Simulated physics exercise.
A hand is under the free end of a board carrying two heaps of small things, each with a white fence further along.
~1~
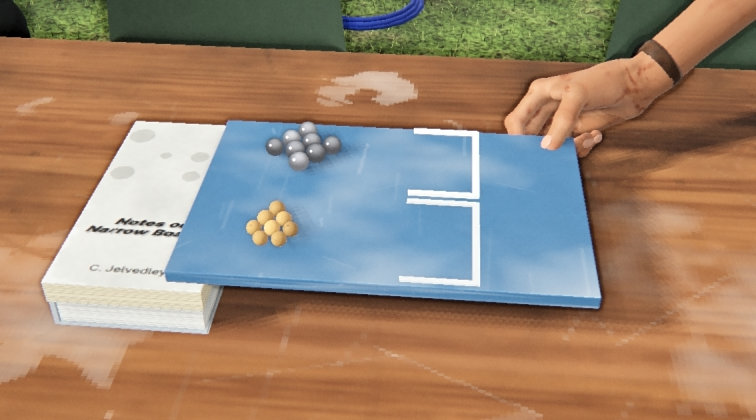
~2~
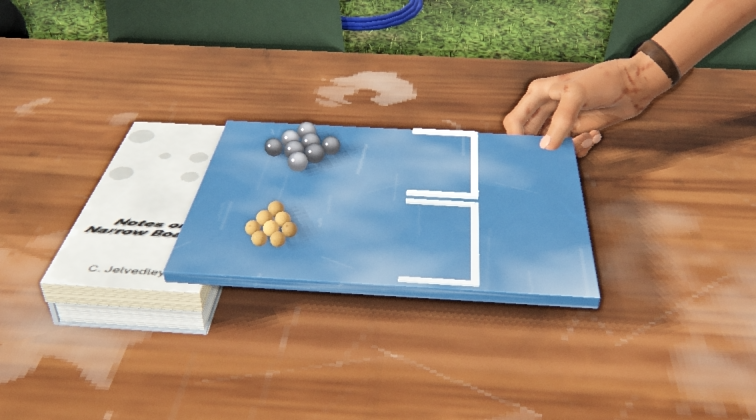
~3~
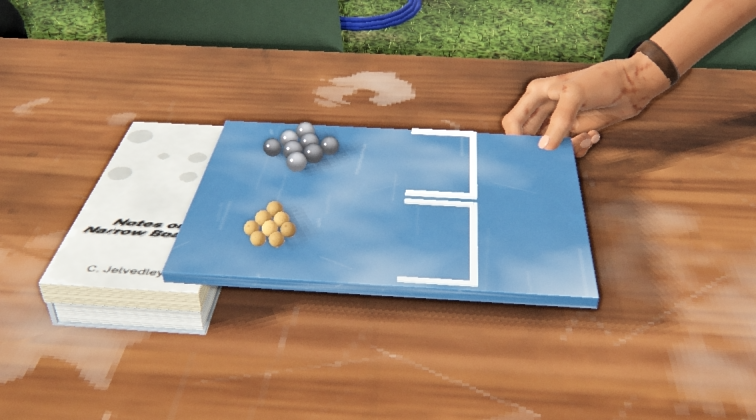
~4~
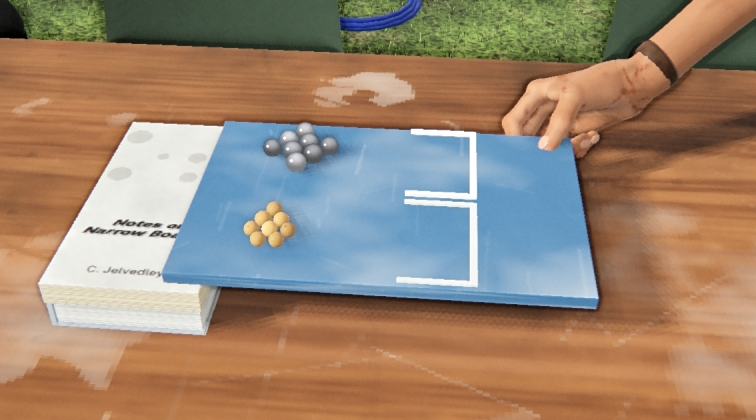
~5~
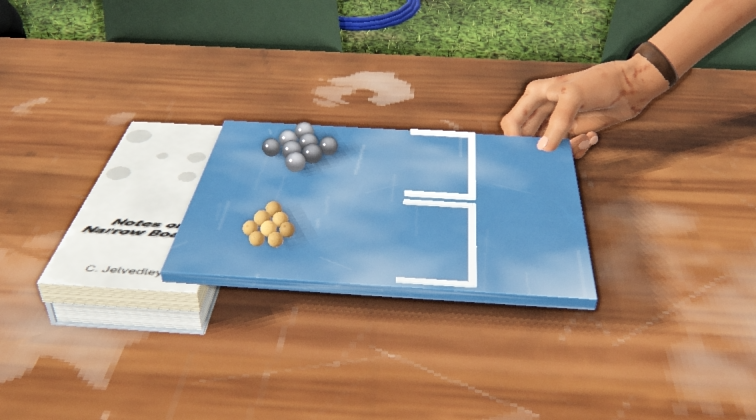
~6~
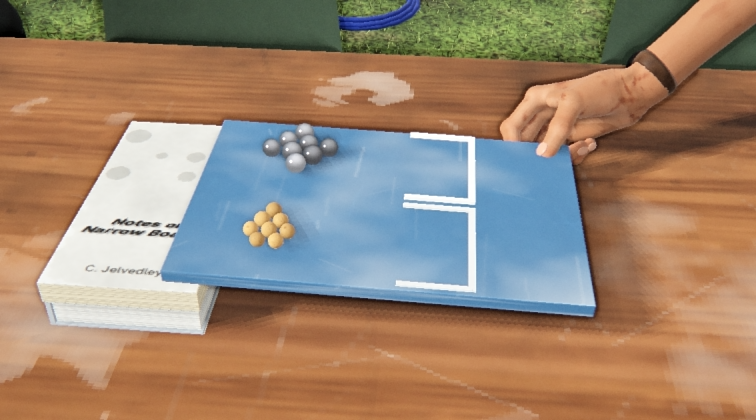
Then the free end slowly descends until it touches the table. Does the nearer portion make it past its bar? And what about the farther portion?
Result: The nearer portion is left beyond its barrier, the farther portion is left beyond its barrier.
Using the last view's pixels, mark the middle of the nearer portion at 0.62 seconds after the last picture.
Roughly pixel (382, 256).
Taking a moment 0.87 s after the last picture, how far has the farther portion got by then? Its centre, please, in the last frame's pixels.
I'd mark it somewhere close to (503, 189).
Then, 0.33 s on from there, board sloping at 8°; nearer portion on its way down; farther portion on its way down.
Then, 0.62 s on from there, board resting at 9°; nearer portion on its way down; farther portion on its way down.
Then, 0.87 s on from there, board resting at 9°; nearer portion the bulk past its bar; farther portion the bulk past its bar.
In the end, board resting at 9°; nearer portion the whole lot past its bar; farther portion the whole lot past its bar.
